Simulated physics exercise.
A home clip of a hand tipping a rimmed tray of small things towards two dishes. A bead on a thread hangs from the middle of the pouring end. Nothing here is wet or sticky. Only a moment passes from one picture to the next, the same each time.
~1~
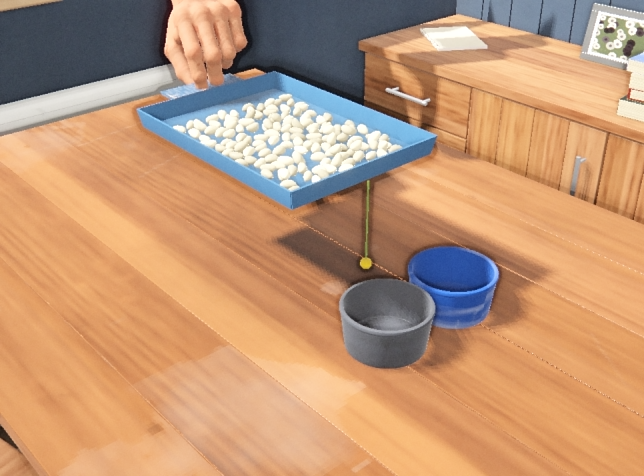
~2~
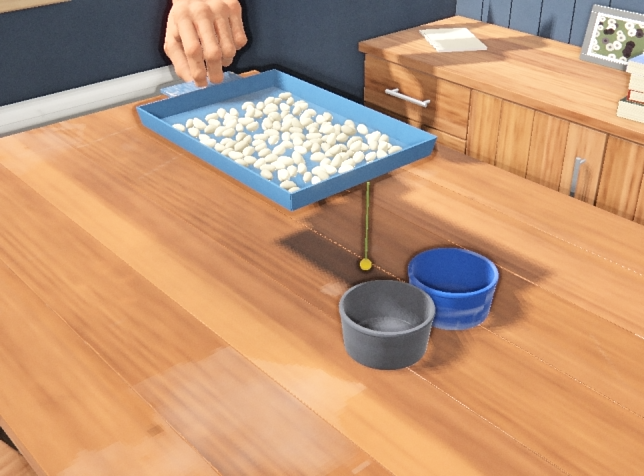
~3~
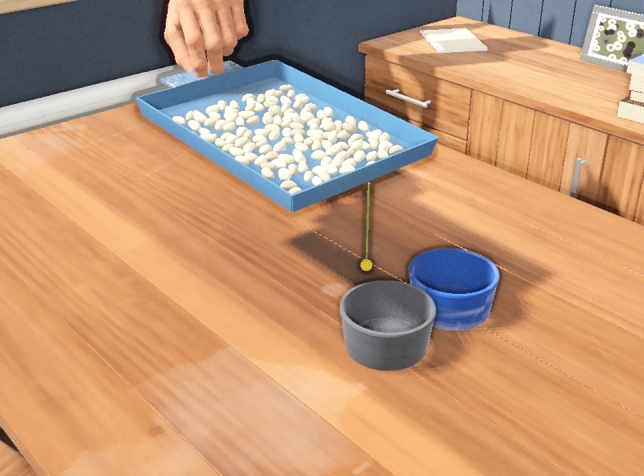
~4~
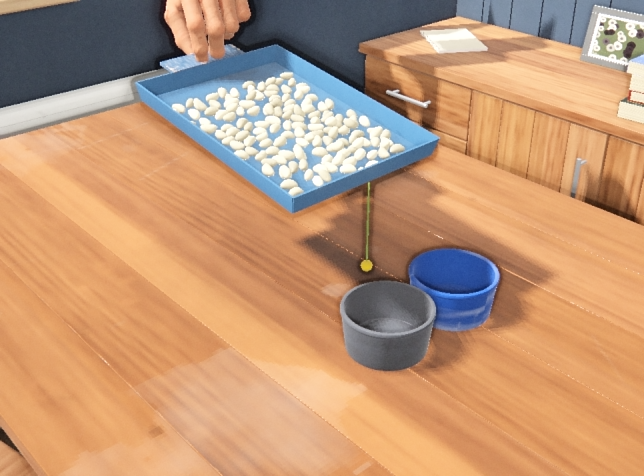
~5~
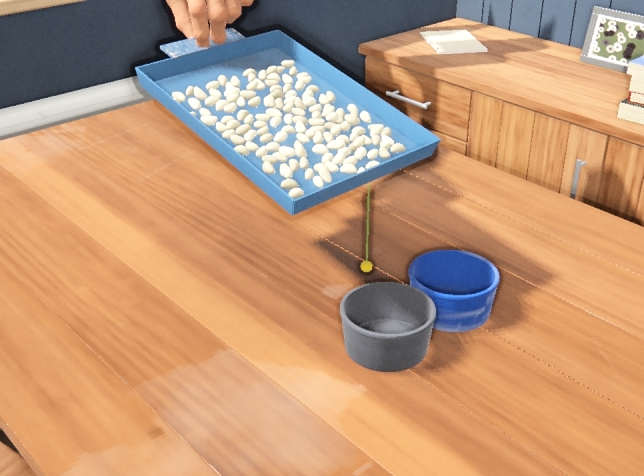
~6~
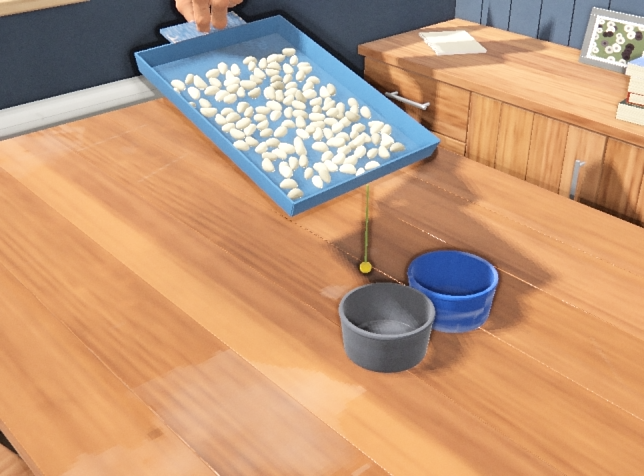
A blue tray of white beans tilts gradually as a hand raises its far end.
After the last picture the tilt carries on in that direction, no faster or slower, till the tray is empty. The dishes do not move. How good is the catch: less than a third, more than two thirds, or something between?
Caught overall: From one third to two thirds.
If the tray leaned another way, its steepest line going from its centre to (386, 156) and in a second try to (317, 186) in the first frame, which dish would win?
First the right-hand dish, then the dish on the left.
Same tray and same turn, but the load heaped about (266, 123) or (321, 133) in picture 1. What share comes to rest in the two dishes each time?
First some 50, then 60 per cent.
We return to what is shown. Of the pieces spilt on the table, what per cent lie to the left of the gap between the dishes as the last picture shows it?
Roughly 50 in a hundred.
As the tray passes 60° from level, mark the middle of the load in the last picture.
At about (342, 123).
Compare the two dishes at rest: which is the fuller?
The winner is the left dish.
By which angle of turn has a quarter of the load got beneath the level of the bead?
Near 110 degrees.
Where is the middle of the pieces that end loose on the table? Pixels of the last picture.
Around (392, 395).
Soon after the last picture, tray tipped steeply; all on the tray.
A little later, tray tipped right over; nearly all on the tray; a stray few in the left dish; a stray few outside both.
Later still, tray tipped past a quarter turn; about a third in the left dish; a small part in the right dish; about half outside both.
At rest, tray tipped past a quarter turn; about a third in the left dish; a small part in the right dish; about half outside both.
